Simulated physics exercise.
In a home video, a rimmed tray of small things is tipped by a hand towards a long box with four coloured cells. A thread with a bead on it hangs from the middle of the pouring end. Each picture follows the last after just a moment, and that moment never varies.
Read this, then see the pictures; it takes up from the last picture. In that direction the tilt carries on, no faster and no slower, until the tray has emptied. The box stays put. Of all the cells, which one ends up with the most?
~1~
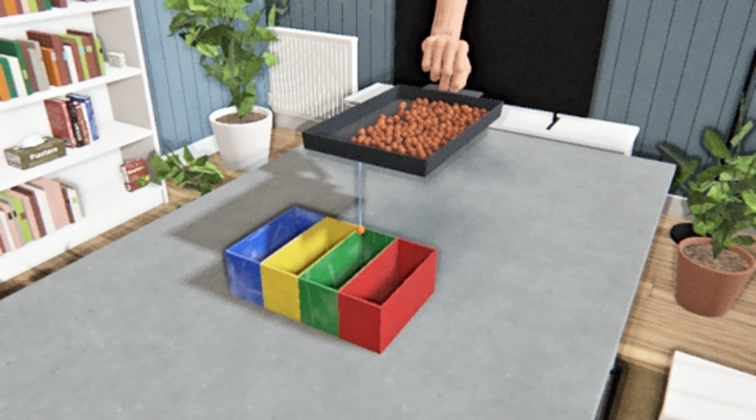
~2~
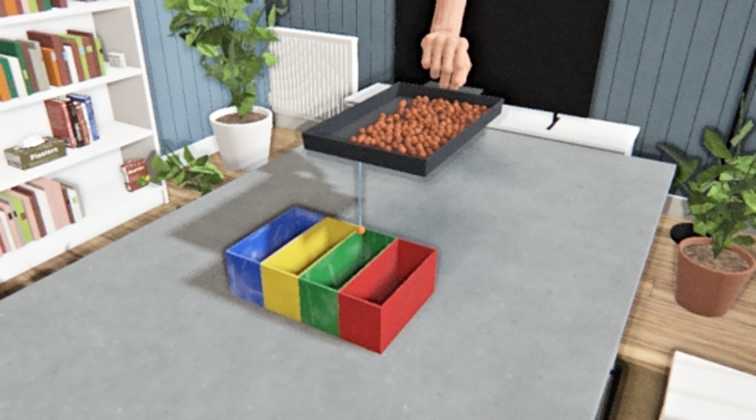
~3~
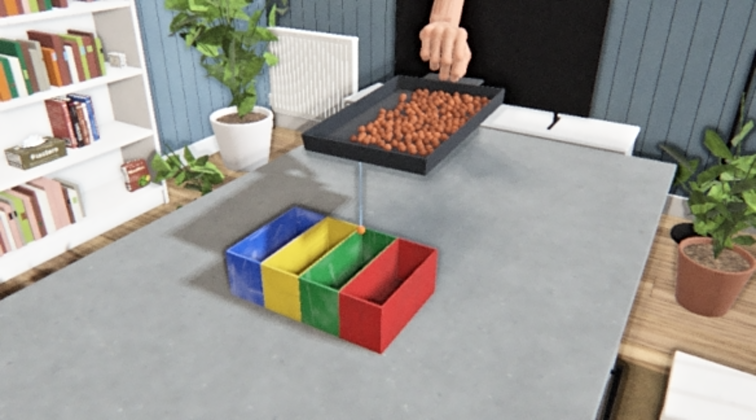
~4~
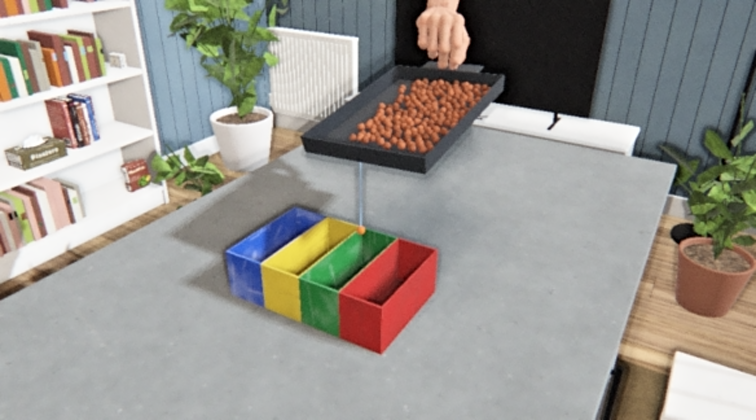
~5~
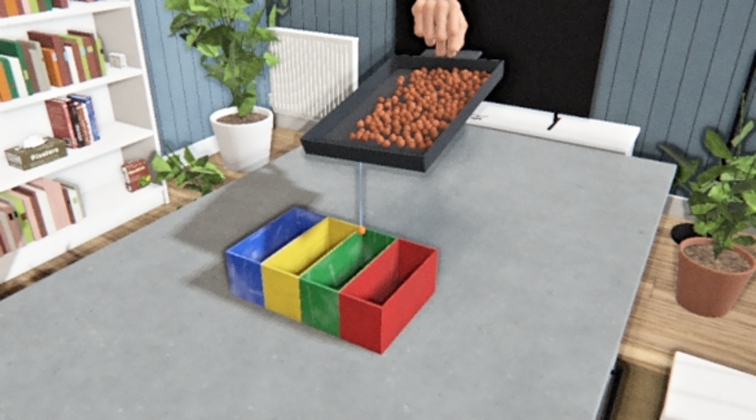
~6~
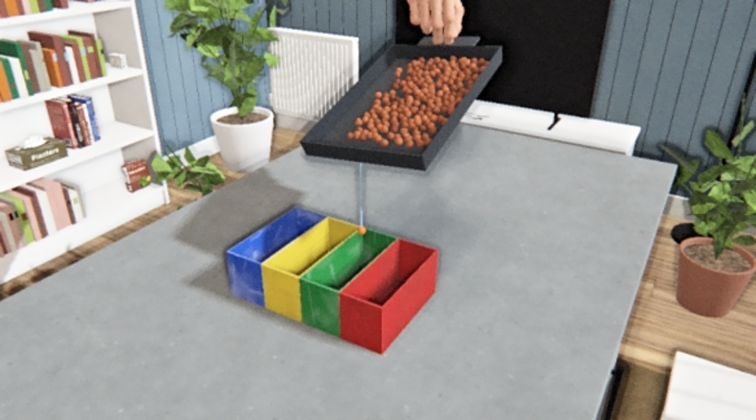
The yellow one ends up with the most.
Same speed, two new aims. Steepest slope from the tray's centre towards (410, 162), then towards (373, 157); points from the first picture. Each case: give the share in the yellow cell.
Case one near 0 %; case two near 30 %.
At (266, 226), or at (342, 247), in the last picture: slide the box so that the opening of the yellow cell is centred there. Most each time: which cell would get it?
In order: The cell in green, that blue cell.
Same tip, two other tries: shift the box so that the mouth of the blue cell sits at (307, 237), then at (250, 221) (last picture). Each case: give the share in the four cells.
Roughly 90 per cent, then roughly 100 per cent.
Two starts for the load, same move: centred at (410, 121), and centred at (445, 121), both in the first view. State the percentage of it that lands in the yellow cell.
Roughly 50 per cent, then roughly 40 per cent.
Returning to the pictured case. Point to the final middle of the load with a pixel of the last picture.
Close to (302, 284), more or less.
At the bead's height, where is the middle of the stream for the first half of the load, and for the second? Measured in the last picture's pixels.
I'd put it at roughly (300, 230), and after that at roughly (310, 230).
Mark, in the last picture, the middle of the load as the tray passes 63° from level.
About (344, 129).
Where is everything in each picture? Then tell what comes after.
Corners of the pouring end at (304, 132) and (426, 159), level; middle of the load at (426, 127), clay pellets; bead on its thread at (360, 230); blue cell at (245, 275); yellow cell at (281, 288); green cell at (319, 303); red cell at (360, 319), in the first frame.
Corners of the pouring end at (304, 132) and (425, 159), level; middle of the load at (427, 126), in the second frame.
Corners of the pouring end at (303, 133) and (425, 158), tipped barely, lowest at the left corner; middle of the load at (427, 120), in the third frame.
Corners of the pouring end at (302, 136) and (424, 157), tipped a little, lowest at the left corner; middle of the load at (426, 113), in the fourth frame.
Corners of the pouring end at (302, 138) and (423, 156), tipped a little, lowest at the left corner; middle of the load at (425, 106), in the fifth frame.
Corners of the pouring end at (301, 141) and (421, 155), tipped clearly, lowest at the left corner; middle of the load at (423, 99); blue cell at (246, 275); yellow cell at (282, 289); green cell at (320, 303); red cell at (361, 319), in the sixth frame.
Soon after the last picture, tray tipped steeply; nearly all on the tray; a stray few falling or outside the box.
A little later, tray tipped past a quarter turn; most on the tray; a small part in the blue cell; a small part in the yellow cell; a stray few in the green cell; a stray few falling or outside the box.
Later still, tray tipped past a quarter turn; about half in the yellow cell; about a third in the blue cell; a small part in the green cell; a stray few in the red cell; a stray few falling or outside the box.
At rest, tray tipped past a quarter turn; about half in the yellow cell; about a third in the blue cell; a small part in the green cell; a stray few in the red cell; a stray few outside the box.
